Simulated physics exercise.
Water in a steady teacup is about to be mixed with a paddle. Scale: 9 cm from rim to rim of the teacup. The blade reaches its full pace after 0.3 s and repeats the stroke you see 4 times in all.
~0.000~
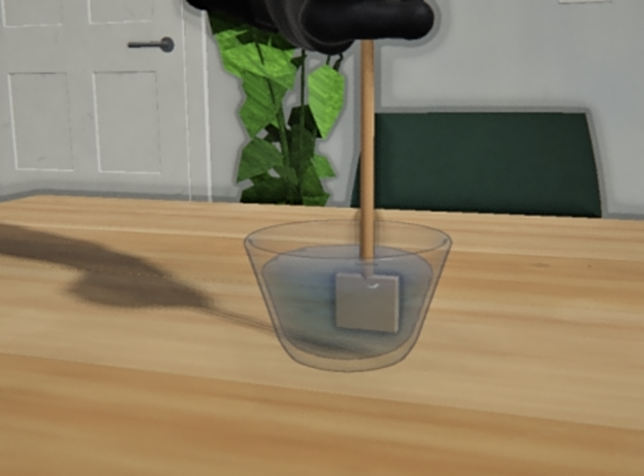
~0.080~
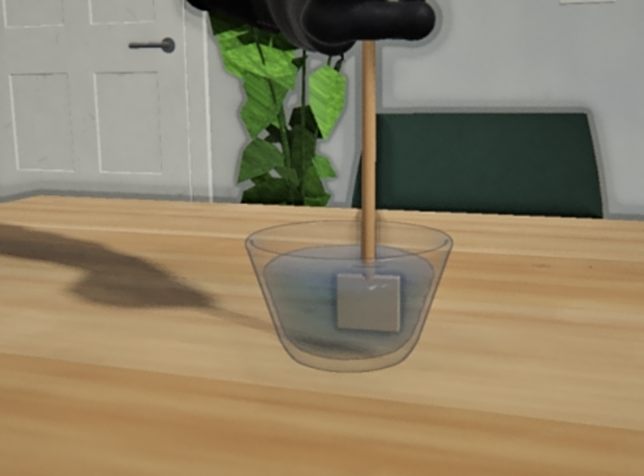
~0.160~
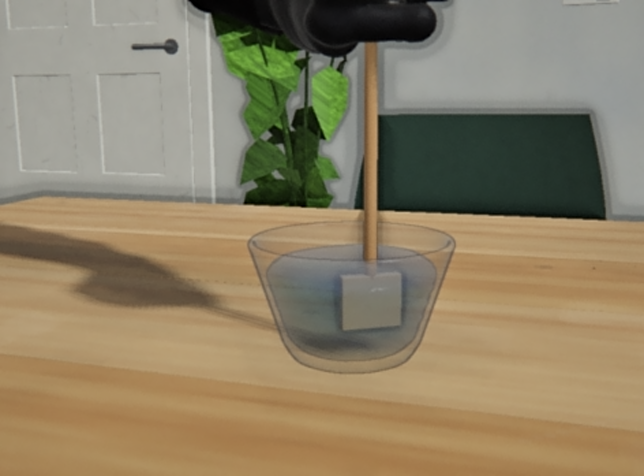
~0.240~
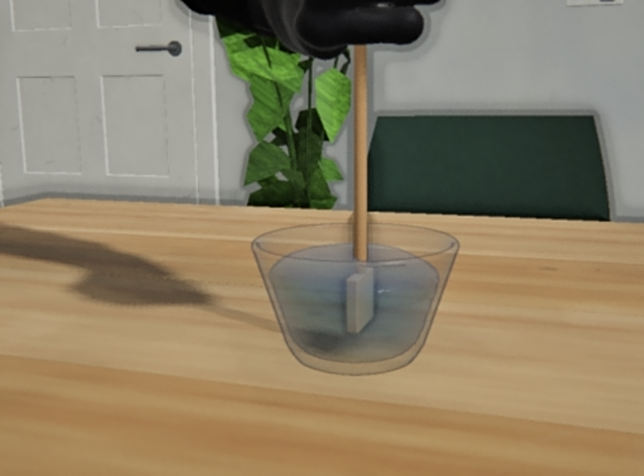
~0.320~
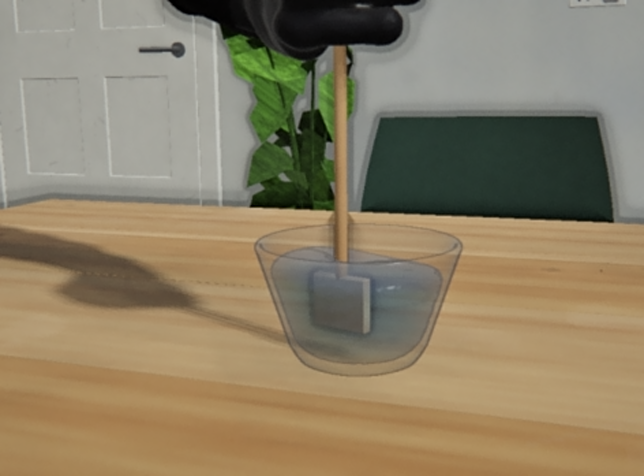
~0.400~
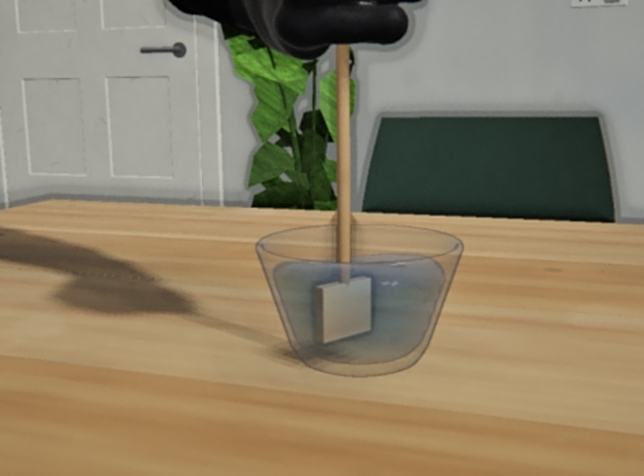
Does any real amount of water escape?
This teacup keeps it all.
After 0.76 s 0 ml is over the rim.
After 1.12 s 0 ml is over the rim.
After 1.48 s 0 ml is over the rim.
After 1.84 s 0 ml is over the rim.
In the end 0 ml is over the rim.
